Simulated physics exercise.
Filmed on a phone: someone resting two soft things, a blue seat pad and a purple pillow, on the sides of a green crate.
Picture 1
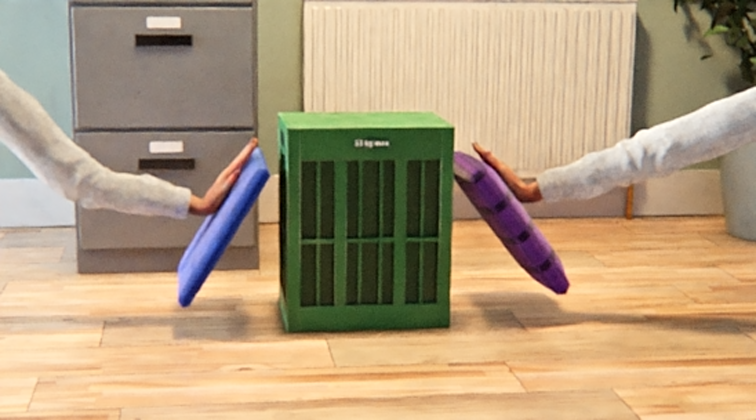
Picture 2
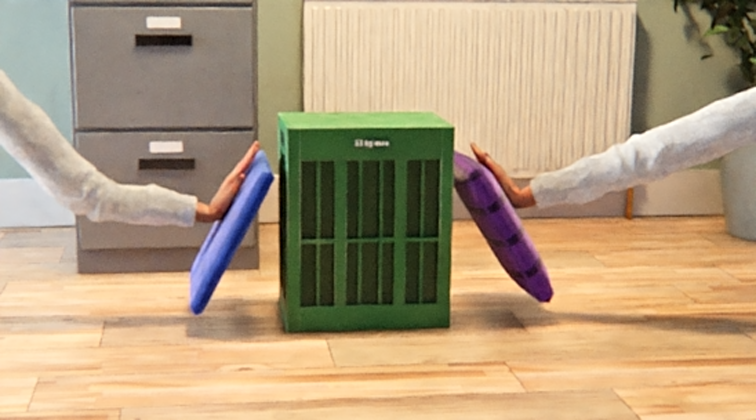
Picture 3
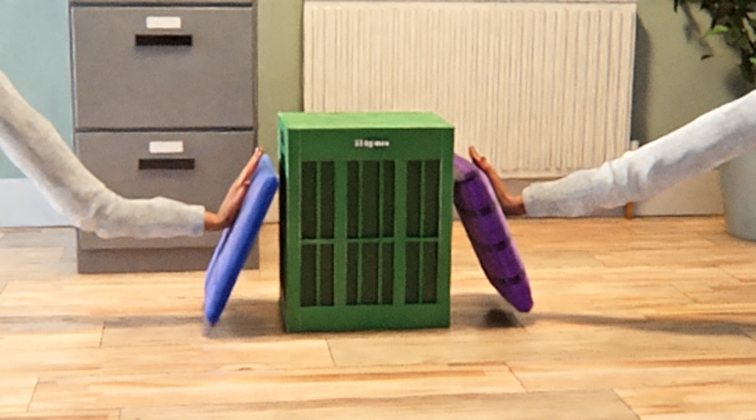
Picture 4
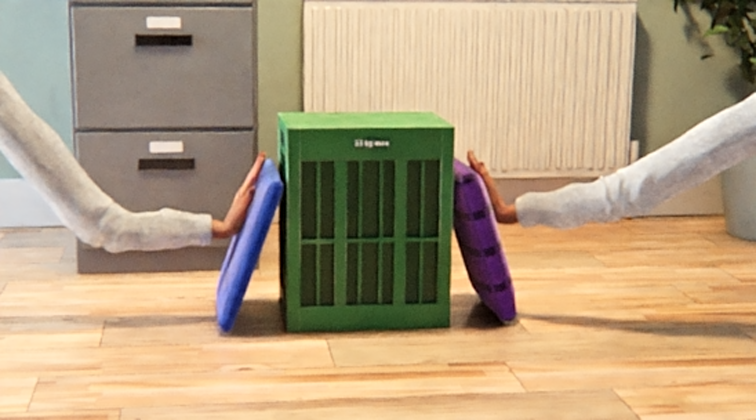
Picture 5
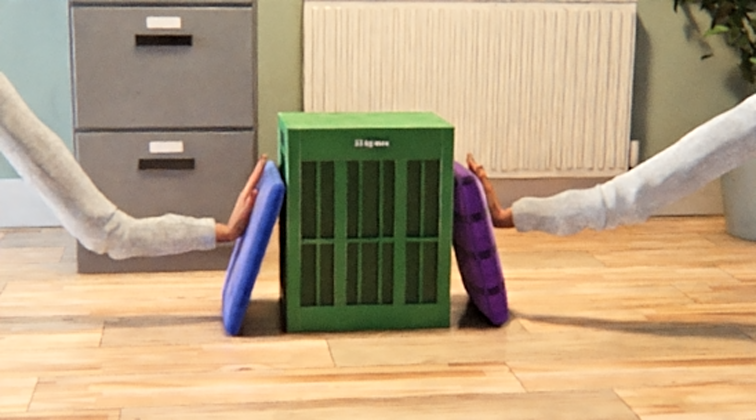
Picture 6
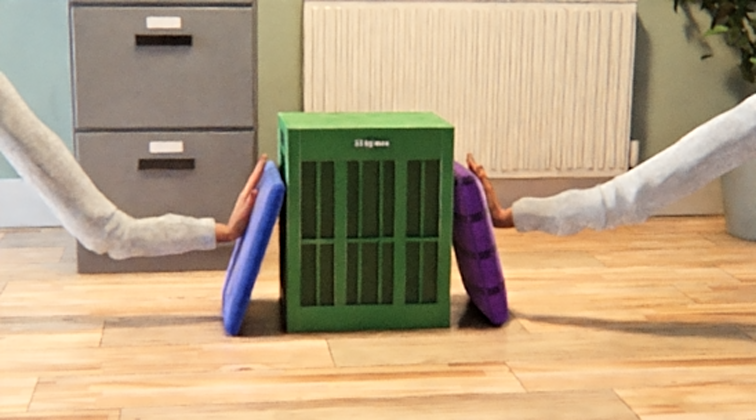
A blue seat pad and a purple pillow, each pressed by a hand, start out slanted against the left and right sides of a green crate. The hands push inward and the lower ends swing toward the crate until both are nearly upright, then everything stays still.
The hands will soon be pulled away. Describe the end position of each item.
End positions: The blue seat pad remains leaning; the purple pillow remains leaning.
Then, 0.40 s later than the last view, seat pad against the side near (253, 245); pillow against the side near (471, 238).
Finally, seat pad against the side near (253, 245); pillow against the side near (471, 238). The blue seat pad keeps leaning and the purple pillow holds its lean.
